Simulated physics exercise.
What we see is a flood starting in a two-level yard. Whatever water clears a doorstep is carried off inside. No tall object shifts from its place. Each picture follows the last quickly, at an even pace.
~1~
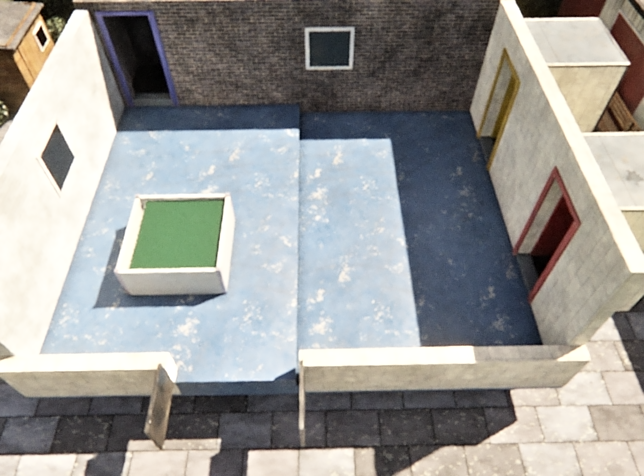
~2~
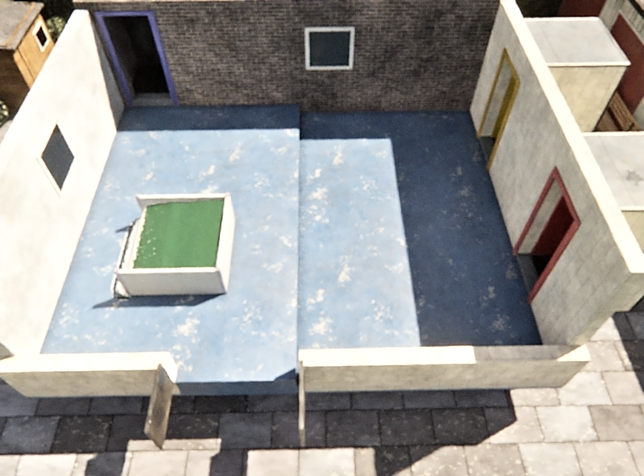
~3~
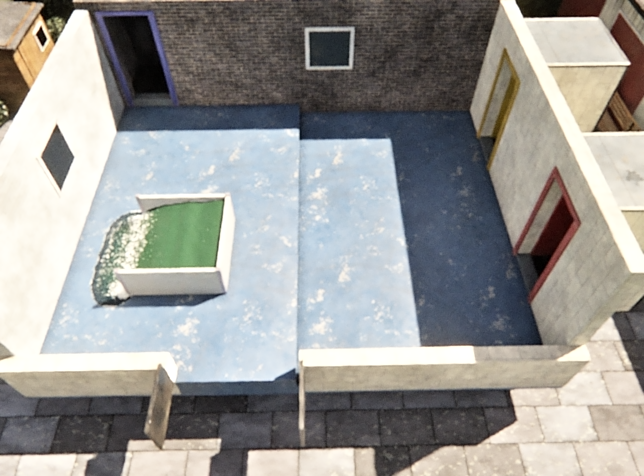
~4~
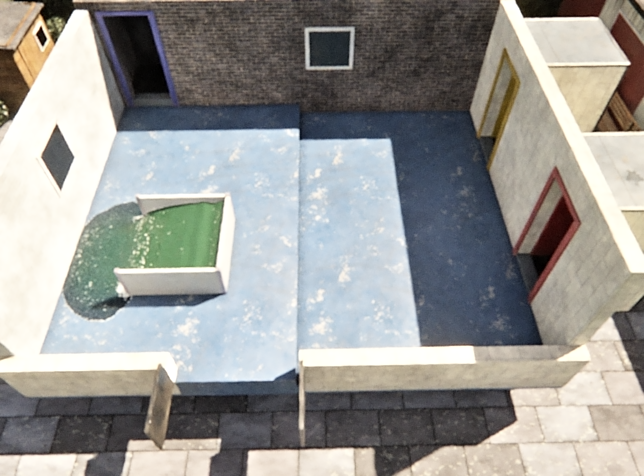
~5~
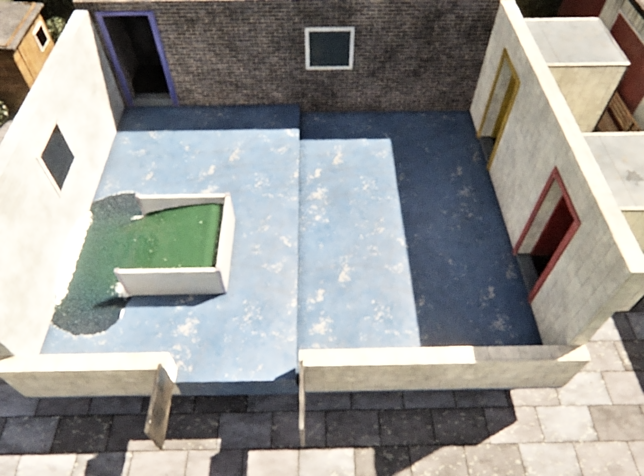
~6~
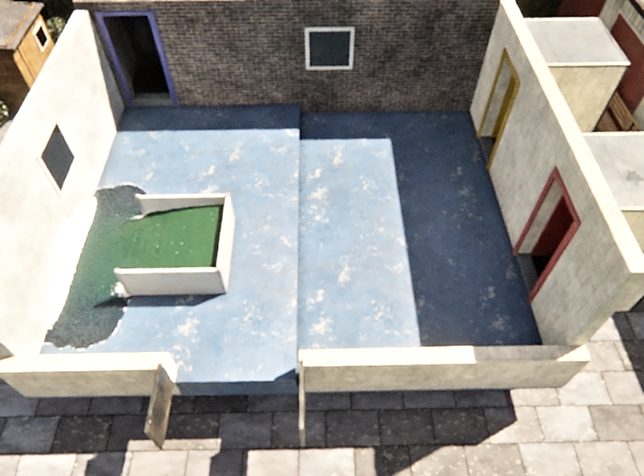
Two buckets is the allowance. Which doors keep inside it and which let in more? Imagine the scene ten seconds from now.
As I see it, the yellow door is going to be at or under the line, the red door is going to be at or under the line, the blue door is going to be at or under the line.
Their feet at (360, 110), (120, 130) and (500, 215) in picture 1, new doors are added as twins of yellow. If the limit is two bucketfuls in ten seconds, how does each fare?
Taken in sequence, they go: Not exceeded, not exceeded, not exceeded.
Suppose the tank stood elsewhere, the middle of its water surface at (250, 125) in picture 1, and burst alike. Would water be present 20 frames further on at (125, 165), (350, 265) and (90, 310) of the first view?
My reading is hit by the flood first, missed by the flood next and hit by the flood last.
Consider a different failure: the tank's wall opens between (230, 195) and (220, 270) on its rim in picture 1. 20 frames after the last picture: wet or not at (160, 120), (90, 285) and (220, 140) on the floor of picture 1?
Taking the three spots as listed, they end up spared, spared and spared.
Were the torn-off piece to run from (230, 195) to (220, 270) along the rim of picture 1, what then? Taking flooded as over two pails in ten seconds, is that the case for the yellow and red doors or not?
The yellow door remains below, and the red door exceeds the mark.
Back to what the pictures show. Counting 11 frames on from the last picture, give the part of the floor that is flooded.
My best guess is some 20 %.
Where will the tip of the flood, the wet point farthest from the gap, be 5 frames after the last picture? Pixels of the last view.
Somewhere close to (112, 146).
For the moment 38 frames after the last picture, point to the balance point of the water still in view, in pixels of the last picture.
I'd say around (226, 221).
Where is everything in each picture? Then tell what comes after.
In the first frame, the water tank at (177, 234) is whole and still.
In the second frame, the front is at a hidden place, out from the gap at (138, 249).
In the third frame, water pours out at (138, 250) and has run to (104, 301).
In the fourth frame, the front is at (75, 304), out from the gap at (139, 250).
In the fifth frame, the front is at (52, 317), out from the gap at (139, 250).
In the sixth frame, water pours out at (139, 251) and has run to (45, 337).
A moment on, water covers 10 % of the floor; the yellow door not reached, the red door not reached, the blue door not reached.
Next, water covers 20 % of the floor; the yellow door not reached, the red door not reached, the blue door wet at the sill, nothing in.
Then, water covers 40 % of the floor; the yellow door not reached, the red door not reached, the blue door under two buckets in.
Later, water covers 70 % of the floor; the yellow door not reached, the red door wet at the sill, nothing in, the blue door under two buckets in.
In the end, water covers 90 % of the floor; the yellow door wet at the sill, nothing in, the red door wet at the sill, nothing in, the blue door under two buckets in.
